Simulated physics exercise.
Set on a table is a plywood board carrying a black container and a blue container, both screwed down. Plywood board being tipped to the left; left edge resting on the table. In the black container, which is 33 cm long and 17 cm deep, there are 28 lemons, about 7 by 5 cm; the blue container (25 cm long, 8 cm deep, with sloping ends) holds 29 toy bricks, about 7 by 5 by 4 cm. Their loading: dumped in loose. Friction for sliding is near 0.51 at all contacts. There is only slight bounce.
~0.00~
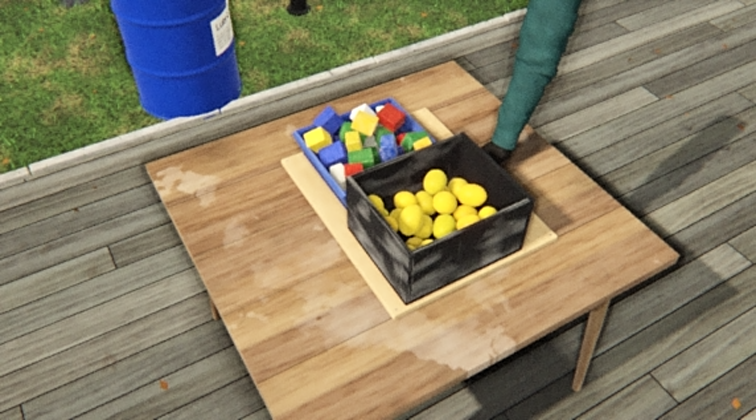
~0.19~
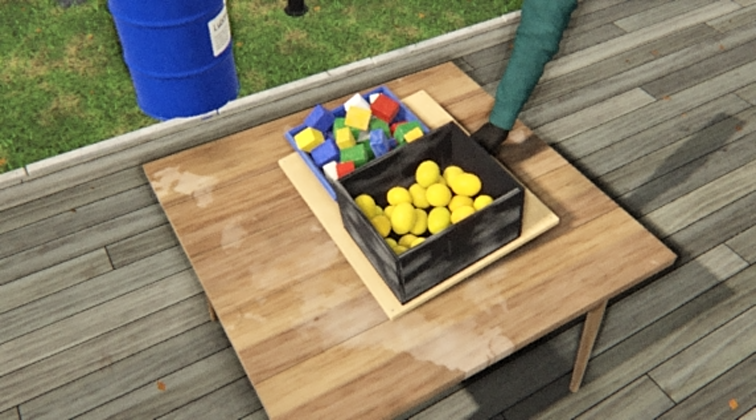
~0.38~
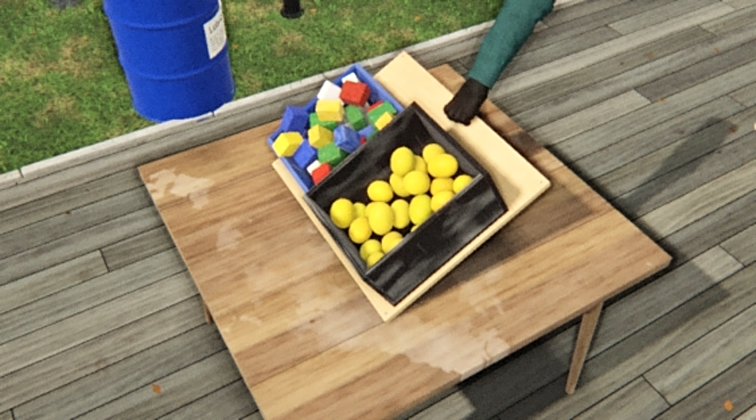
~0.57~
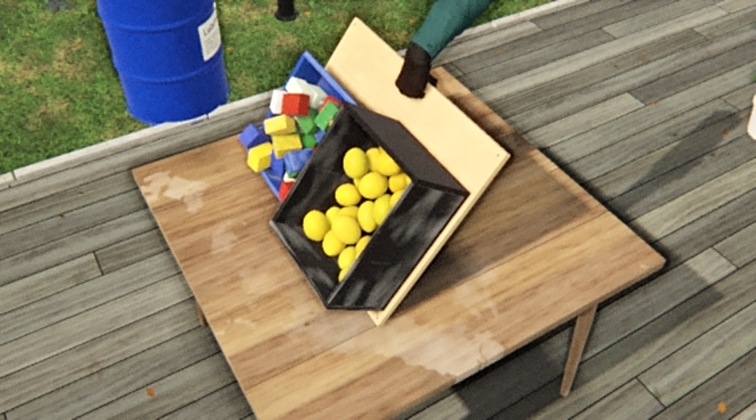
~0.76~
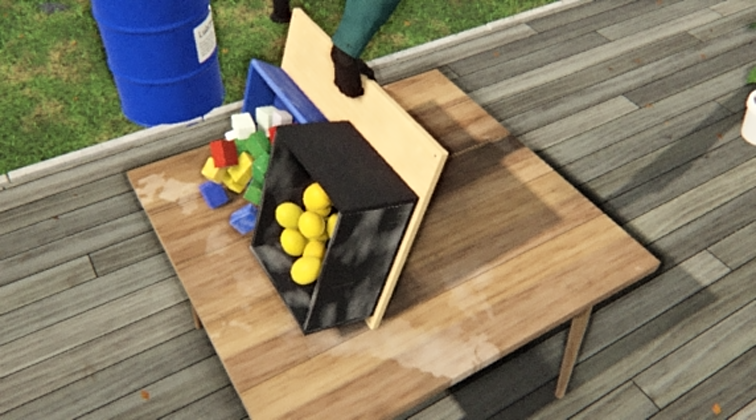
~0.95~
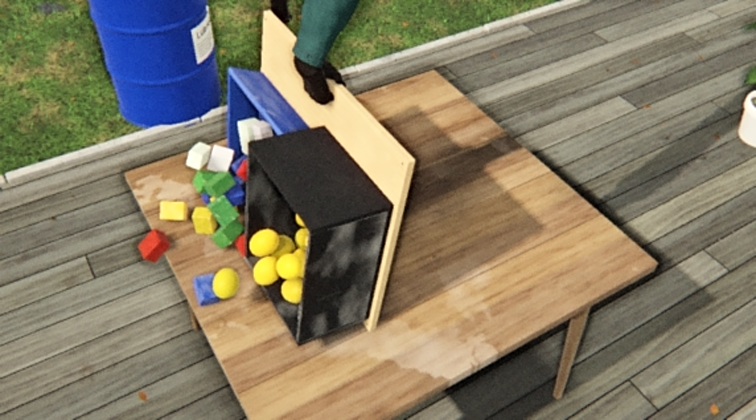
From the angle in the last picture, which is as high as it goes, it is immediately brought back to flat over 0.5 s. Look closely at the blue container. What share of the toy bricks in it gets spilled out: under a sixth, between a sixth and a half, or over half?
Over half.
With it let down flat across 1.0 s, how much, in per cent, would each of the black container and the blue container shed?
In that case black container 30, blue container 70 per cent.
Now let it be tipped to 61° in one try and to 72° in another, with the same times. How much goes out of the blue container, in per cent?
The first try gives 20 per cent and the second 50 per cent.
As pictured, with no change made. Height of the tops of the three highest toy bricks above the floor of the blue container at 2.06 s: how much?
Some 9 cm.
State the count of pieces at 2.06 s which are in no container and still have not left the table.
I'd put it at close to 25.
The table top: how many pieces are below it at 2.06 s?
I'd estimate some 4 at that moment.
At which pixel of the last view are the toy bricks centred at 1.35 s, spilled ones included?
(232, 213).
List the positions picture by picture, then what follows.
In the first picture (places track the rim corner closest to us here, unless another is named; the camera pans a little), blue container (by its farthest rim corner) (390, 99); black container (413, 252); tipped 0°; all still inside.
The second picture shows blue container (383, 88); black container (399, 257); tipped 9°.
The third picture shows black container (365, 274); tipped 29°.
The fourth picture shows black container (328, 303); tipped 53°.
The fifth picture shows black container (304, 330); tipped 73°; 8 out, the lowest brick at (214, 193).
The sixth picture shows black container (297, 341); tipped 82°; 15 out, the lowest brick at (154, 246).
After 1.13 s, tilt 58°; the black container is down by 3 of 28 and the blue container is down by 15 of 29.
After 1.35 s, tilt 9°; the black container is down by 7 of 28 and the blue container is down by 20 of 29.
After 1.66 s, tilt 0°; the black container is down by 7 of 28 and the blue container is down by 20 of 29.
Final count (at 2.06 s), the black container is down by 7 of 28 and the blue container is down by 20 of 29. Asked share, 20 of 29, 69 per cent.
